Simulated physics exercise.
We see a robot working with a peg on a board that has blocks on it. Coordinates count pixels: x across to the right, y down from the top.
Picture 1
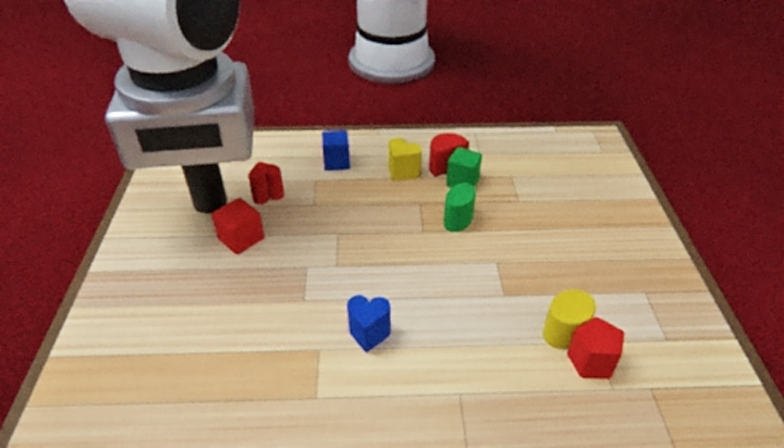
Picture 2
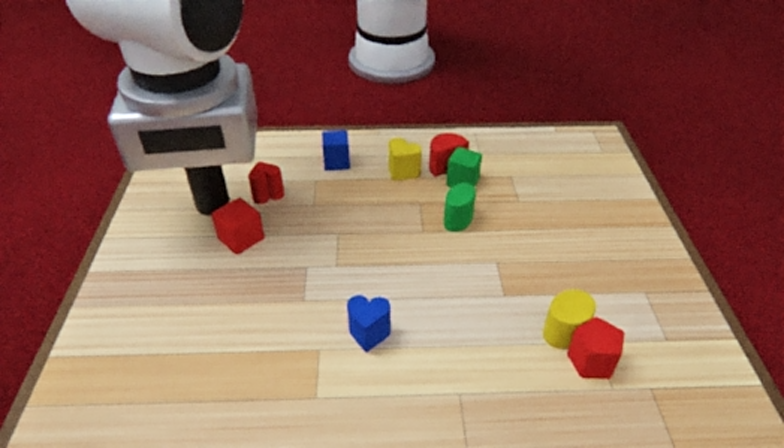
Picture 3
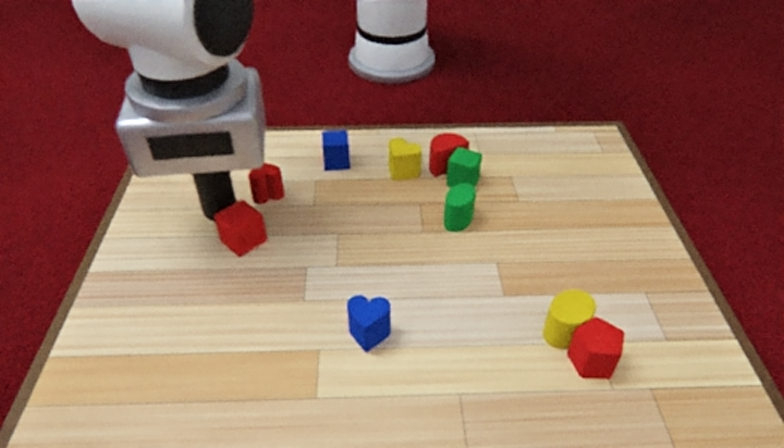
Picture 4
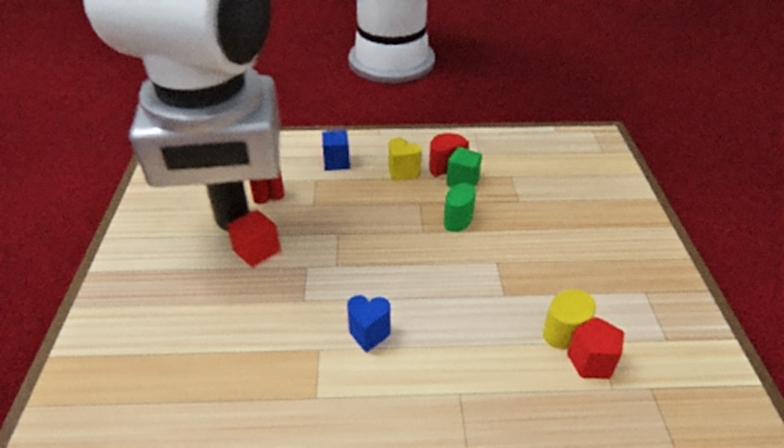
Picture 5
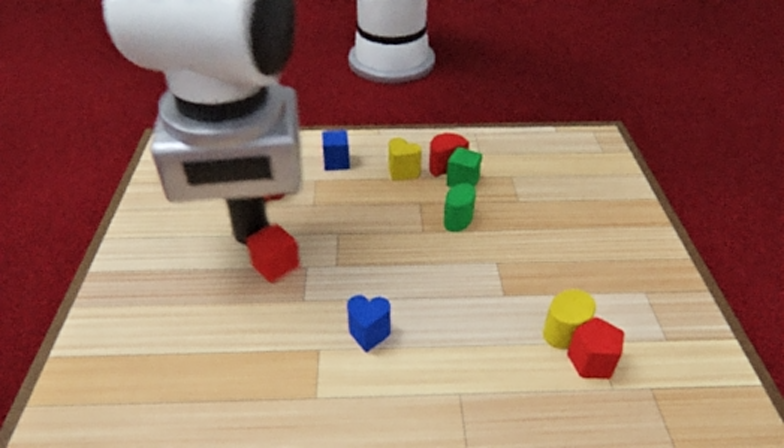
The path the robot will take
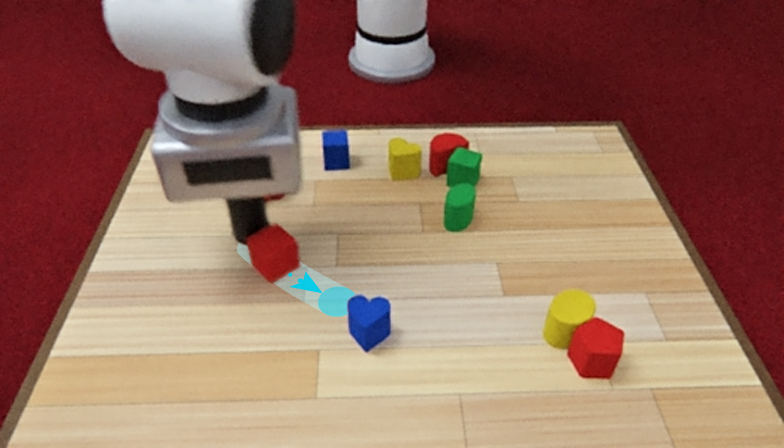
A robot arm with a dark peg hovers almost still beside a red block at the left of a wooden board, then moves right and toward the viewer. The peg pushes the red block diagonally toward the blue heart, covering most of another red block behind it, while the other coloured blocks stay put.
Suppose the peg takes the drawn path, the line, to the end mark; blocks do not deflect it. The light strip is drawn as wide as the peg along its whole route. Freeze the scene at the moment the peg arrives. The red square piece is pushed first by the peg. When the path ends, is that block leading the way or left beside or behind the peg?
The peg still has it in front.
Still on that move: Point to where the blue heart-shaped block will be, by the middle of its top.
Most likely (387, 325).
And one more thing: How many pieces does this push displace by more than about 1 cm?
Going by the path, two of them shift by more than about 1 cm.
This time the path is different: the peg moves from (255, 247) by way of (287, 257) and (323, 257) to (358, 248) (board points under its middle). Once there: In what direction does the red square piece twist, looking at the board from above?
Top view: Clockwise.
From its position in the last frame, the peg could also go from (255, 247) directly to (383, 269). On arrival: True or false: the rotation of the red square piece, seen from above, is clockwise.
The statement is true.
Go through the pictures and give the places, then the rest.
In the first picture, peg's lower end (211, 204); red heart-shaped block (263, 170); red square piece (235, 212); blue heart-shaped block (368, 308).
In the second picture, peg (214, 206); blocks still.
In the third picture, peg (221, 211); red square piece (238, 214).
In the fourth picture, peg (234, 221); red square piece (252, 224).
In the fifth picture, peg (252, 234); red heart-shaped block hidden; red square piece (271, 239); blue heart-shaped block (368, 308).
Drawn move, from (255, 247) through (278, 266) and (306, 284) to (338, 301).
What follows on the original path. One third of the way, peg (276, 254); red square piece (297, 259).
Two thirds of the way, peg (304, 272); red square piece (325, 280).
At the end, peg (336, 289); red heart-shaped block still; red square piece (355, 302), turned 15° clockwise; blue heart-shaped block (387, 325), turned 15° anticlockwise.
